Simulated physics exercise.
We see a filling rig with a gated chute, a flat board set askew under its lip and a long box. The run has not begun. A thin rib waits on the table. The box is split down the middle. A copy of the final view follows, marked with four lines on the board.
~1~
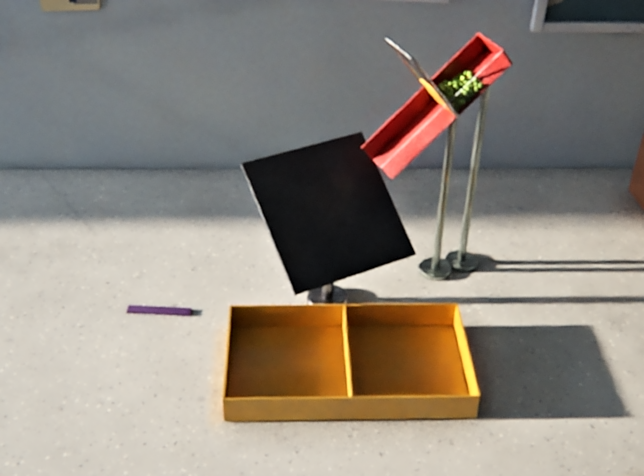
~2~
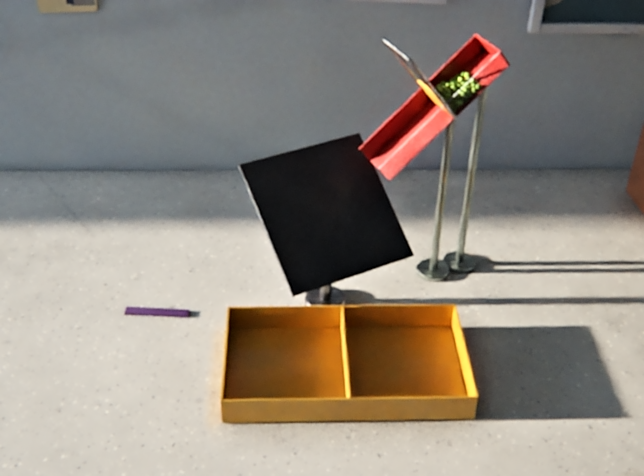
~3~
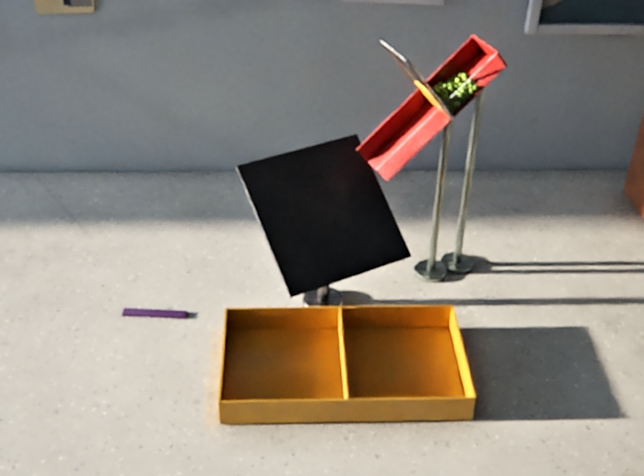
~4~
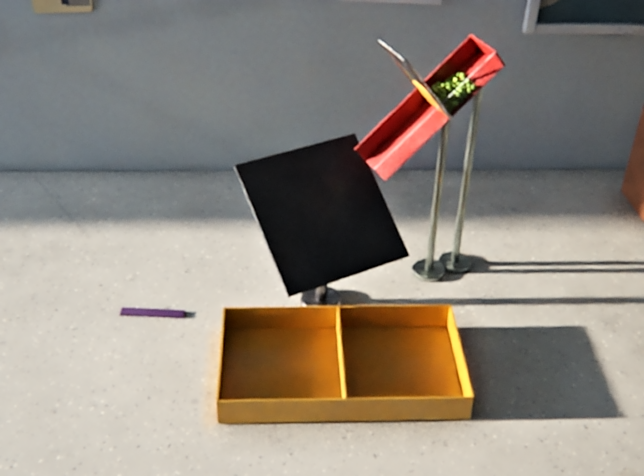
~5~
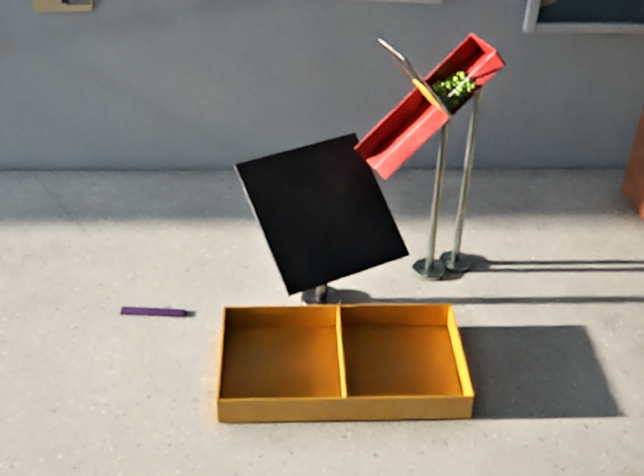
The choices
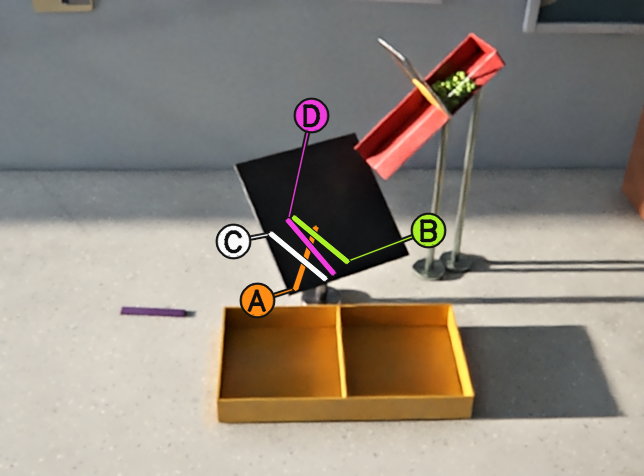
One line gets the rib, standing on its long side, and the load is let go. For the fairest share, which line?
The answer is line A.
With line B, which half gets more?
Right.
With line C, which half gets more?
The right half.
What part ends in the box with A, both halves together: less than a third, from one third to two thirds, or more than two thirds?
Line A gives more than two thirds.
On the marked copy, line A from (315, 228) to (295, 288); line B from (294, 217) to (347, 261); line C from (271, 234) to (324, 278); line D from (288, 220) to (333, 272).
For line A, of what is caught, about half in the left half, about half in the right.
For line B, of what is caught, a small part in the left half, nearly all in the right.
For line C, of what is caught, a small part in the left half, nearly all in the right.
For line D, of what is caught, a small part in the left half, nearly all in the right.
